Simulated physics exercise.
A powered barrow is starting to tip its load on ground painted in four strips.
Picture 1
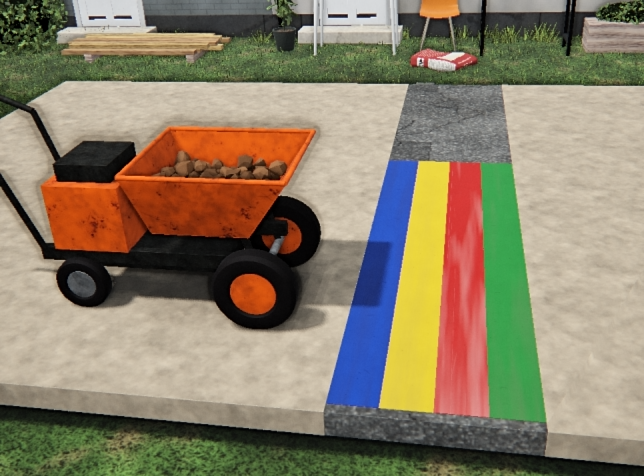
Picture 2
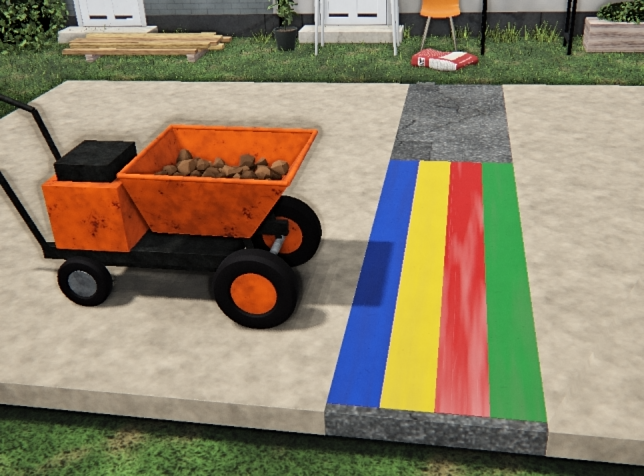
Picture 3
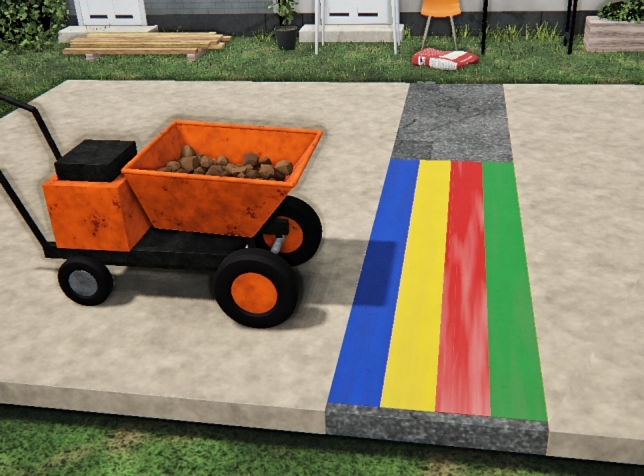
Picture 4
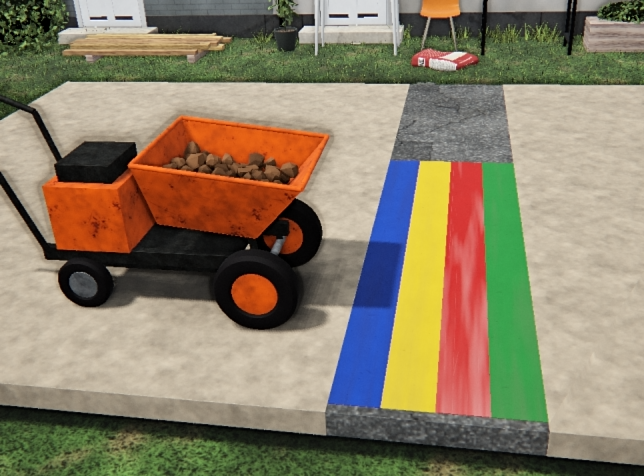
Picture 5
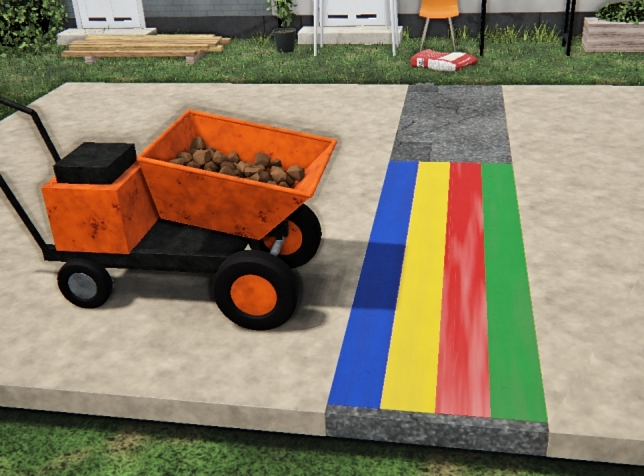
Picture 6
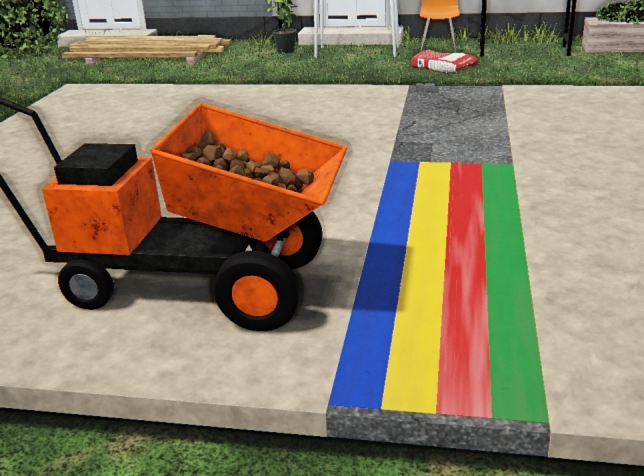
To begin with, an orange powered barrow holding brown clods stands with its skip level, left of blue, yellow, red and green strips painted on a pale slab. The skip then tilts gradually, its back end rising and its front lip reaching to the right, until it slopes clearly toward the strips.
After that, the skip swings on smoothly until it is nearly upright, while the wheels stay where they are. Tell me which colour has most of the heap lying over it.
Most of the heap lies over yellow.
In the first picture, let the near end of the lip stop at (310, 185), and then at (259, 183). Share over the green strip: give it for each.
Near 10 and 0 percent respectively.
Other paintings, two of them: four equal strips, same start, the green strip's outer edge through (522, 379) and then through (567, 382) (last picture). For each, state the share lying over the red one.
Roughly 20 percent first, then roughly 20 percent.
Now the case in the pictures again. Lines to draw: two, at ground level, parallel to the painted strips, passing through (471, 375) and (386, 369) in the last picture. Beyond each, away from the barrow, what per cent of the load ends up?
Near 10 % and near 70 %, in that order.
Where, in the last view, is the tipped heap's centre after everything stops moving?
Near pixel (431, 296).
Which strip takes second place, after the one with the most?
Ranked second: That red strip.
Soon after the last picture, skip tipped steeply; all in the skip.
A little later, skip tipped right over; most in the skip; about a quarter over the yellow strip; a stray few over the red strip.
Later still, skip tipped right over; about a quarter in the skip; a small part over the blue strip; about a third over the yellow strip; about a quarter over the red strip; a small part over the green strip; a stray few off the paint.
At rest, skip tipped right over; about a quarter in the skip; a small part over the blue strip; about a third over the yellow strip; about a quarter over the red strip; a small part over the green strip; a stray few off the paint.
